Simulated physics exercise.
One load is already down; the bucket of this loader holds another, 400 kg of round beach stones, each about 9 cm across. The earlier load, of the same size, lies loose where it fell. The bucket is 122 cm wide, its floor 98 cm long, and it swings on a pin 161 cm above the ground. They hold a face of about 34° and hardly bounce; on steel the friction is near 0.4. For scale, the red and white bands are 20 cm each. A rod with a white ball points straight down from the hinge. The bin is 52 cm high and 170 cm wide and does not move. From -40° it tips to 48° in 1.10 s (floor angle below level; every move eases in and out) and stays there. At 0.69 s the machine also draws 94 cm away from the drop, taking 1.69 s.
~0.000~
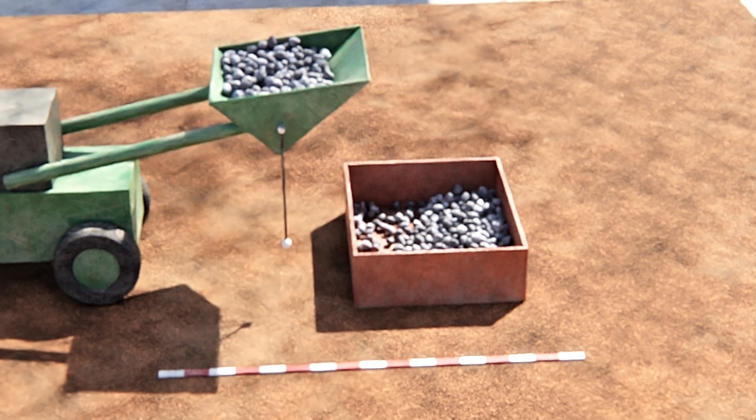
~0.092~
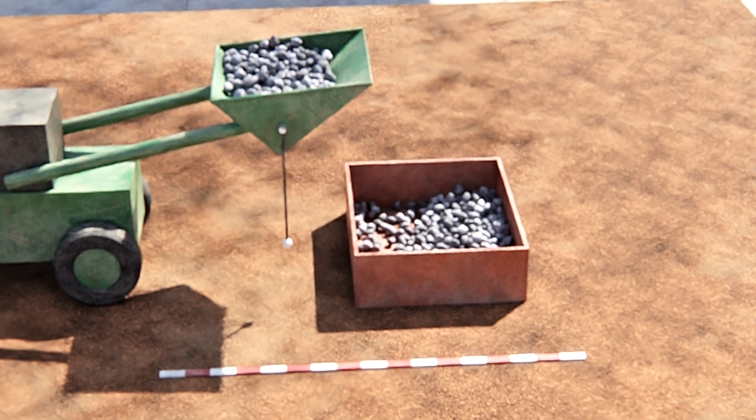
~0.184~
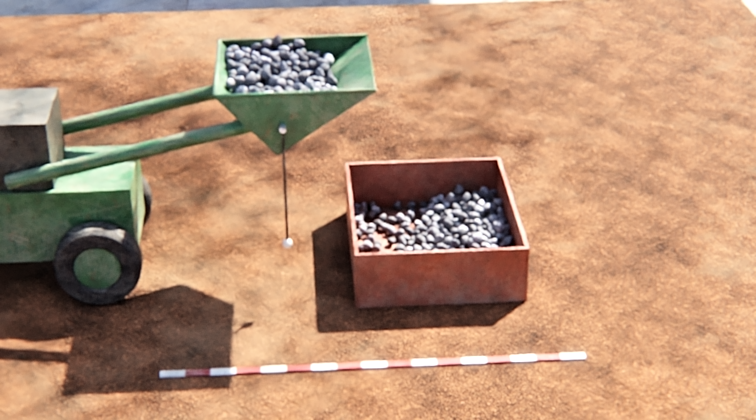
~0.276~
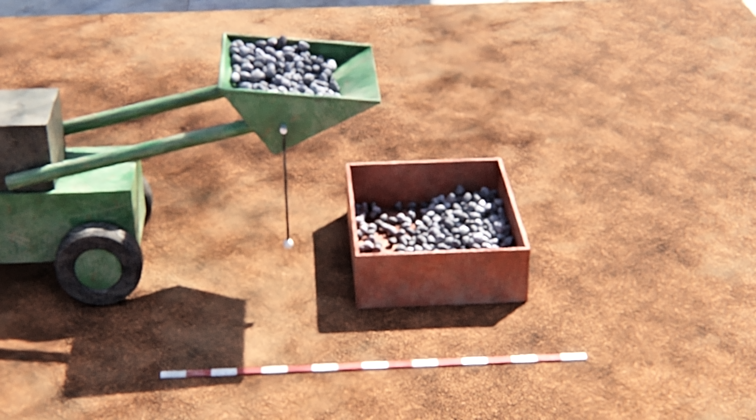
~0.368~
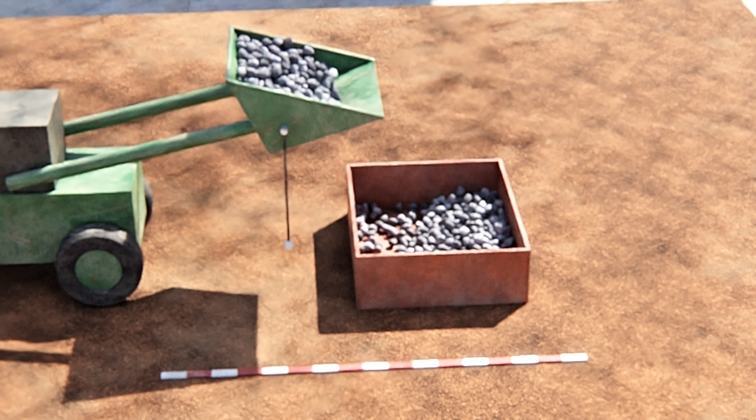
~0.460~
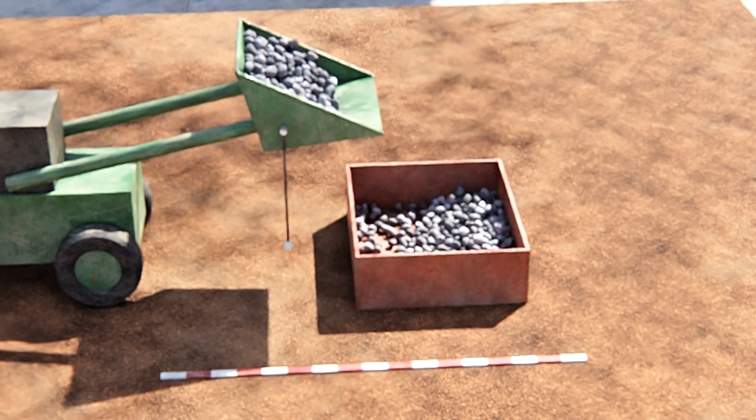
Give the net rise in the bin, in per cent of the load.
Close to 44 parts in a hundred.
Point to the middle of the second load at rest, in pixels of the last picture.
Near (346, 250).
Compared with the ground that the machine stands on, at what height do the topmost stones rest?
Some 34 cm above that level.
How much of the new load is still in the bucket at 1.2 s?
Roughly 25 per cent is still inside.
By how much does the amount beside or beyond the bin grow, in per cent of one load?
Near 0 parts in a hundred.
After 0.8 s the floor is at 34°; in per cent of one load, 100 in the bucket, 100 in the bin; the foremost stones are at (506, 242).
After 1.2 s the floor is at 48°; in per cent of one load, 27 in the bucket, 43 short of the bin, 130 in the bin; the foremost stones are at (506, 242).
After 2.8 s the floor is at 48°; in per cent of one load, 0 in the bucket, 56 short of the bin, 144 in the bin; the foremost stones are at (506, 242).
After 5.6 s the floor is at 48°; in per cent of one load, 0 in the bucket, 56 short of the bin, 144 in the bin; the foremost stones are at (506, 242). Net gain in the bin, 44.
